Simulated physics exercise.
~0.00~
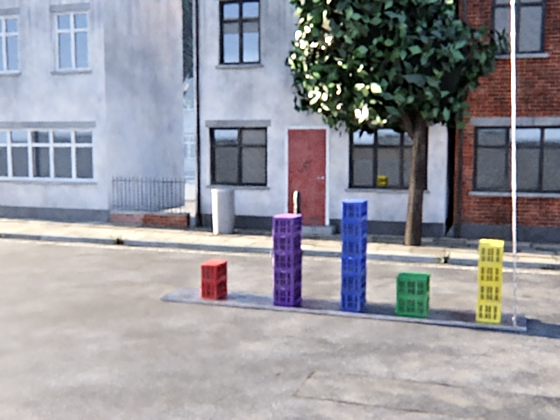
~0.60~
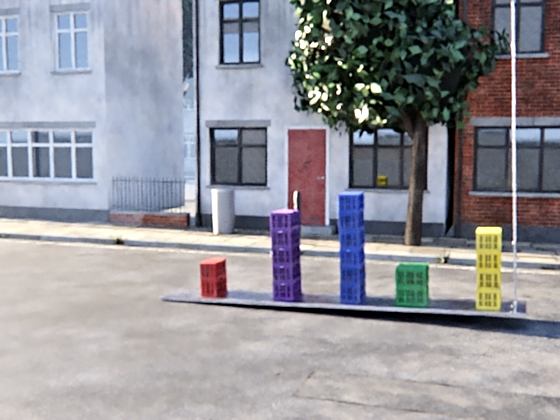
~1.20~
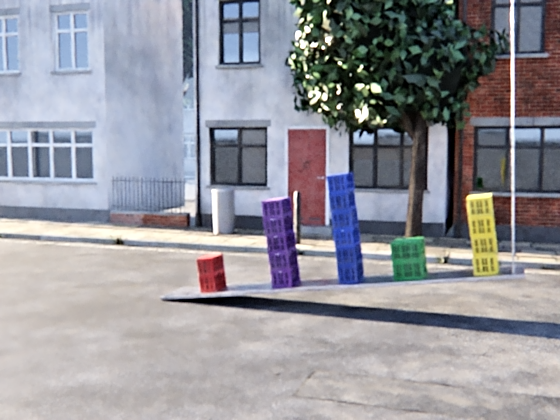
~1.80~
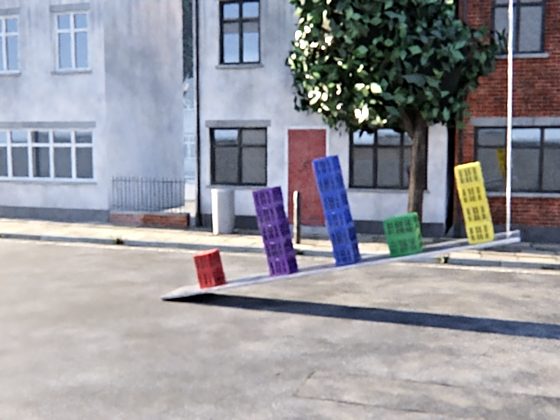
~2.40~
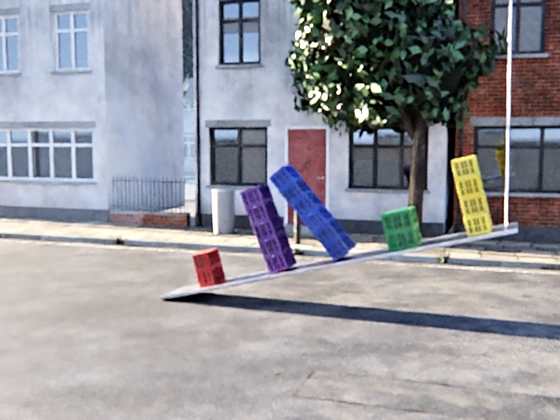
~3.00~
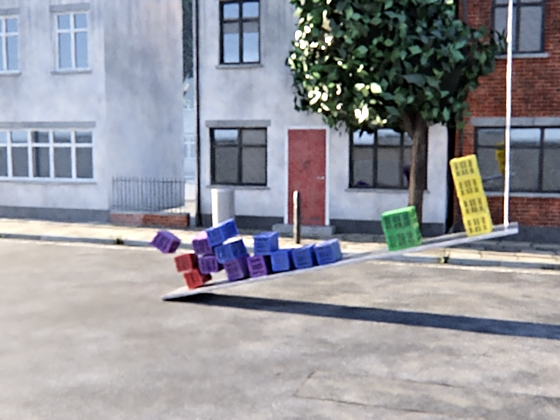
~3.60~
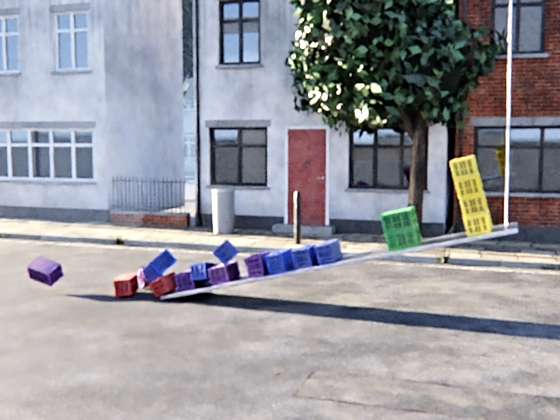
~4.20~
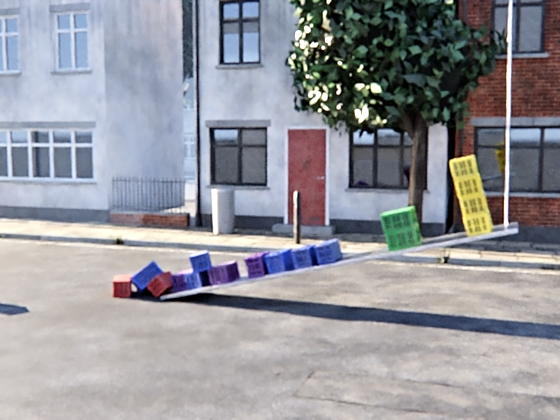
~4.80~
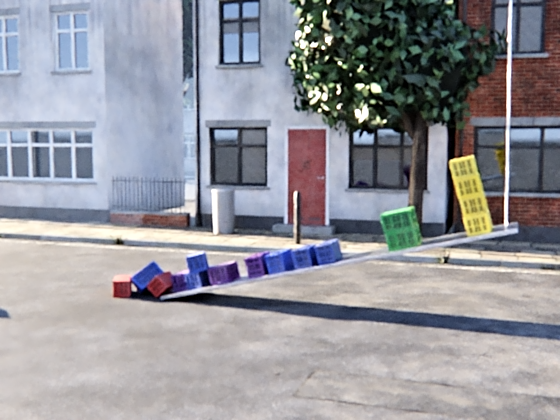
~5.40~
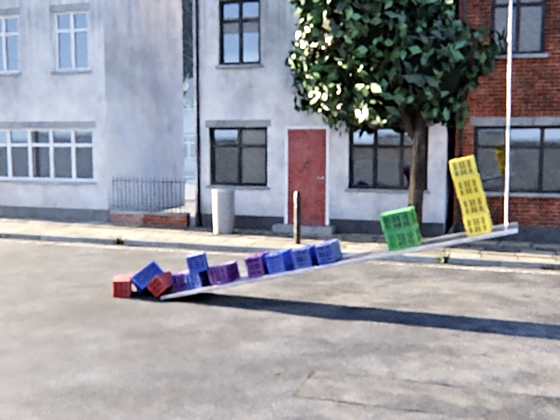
The tall blue stack of crates toppled left into the purple one as a ramp tilted up on a street, and both collapsed over the red stack, spilling crates off the low end, while the green and yellow stacks stayed standing.
